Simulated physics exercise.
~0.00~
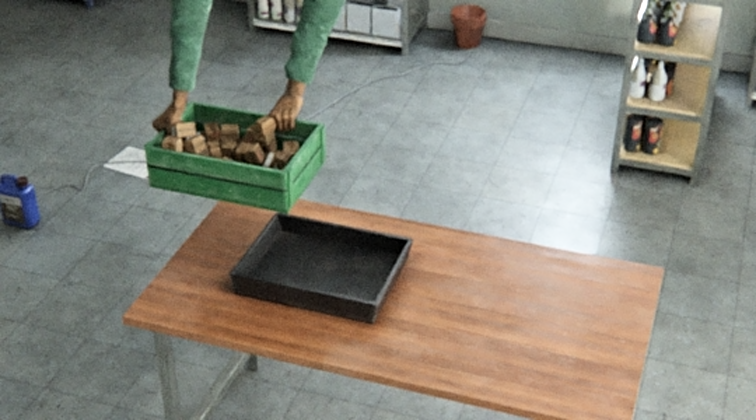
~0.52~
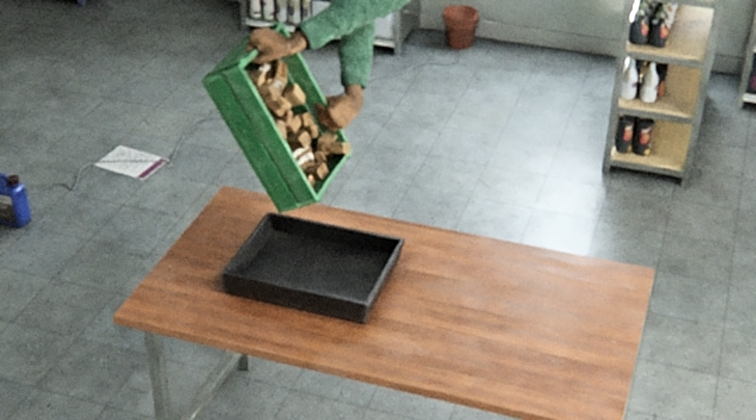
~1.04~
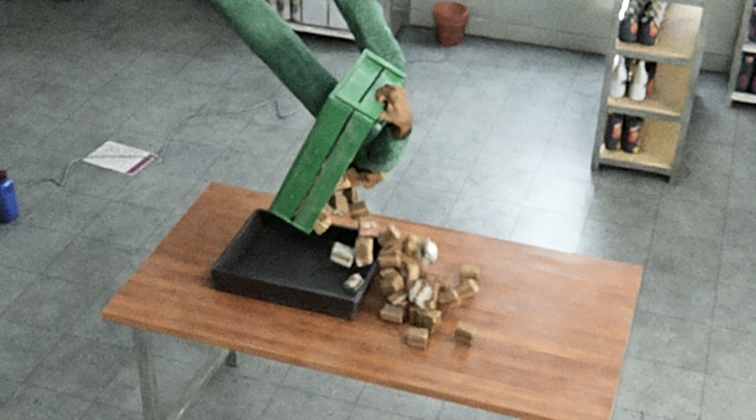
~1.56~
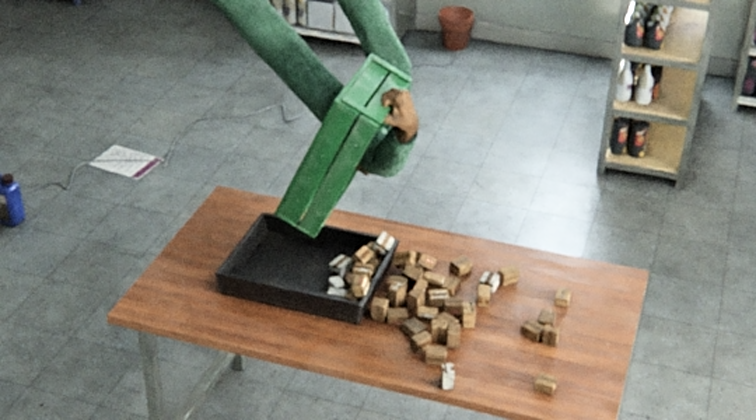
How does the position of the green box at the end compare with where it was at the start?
At the start the green box is held level above the far left side of the table, behind the black box. By the end it is farther to the right, tipped steeply over with its lower edge just above the black box.
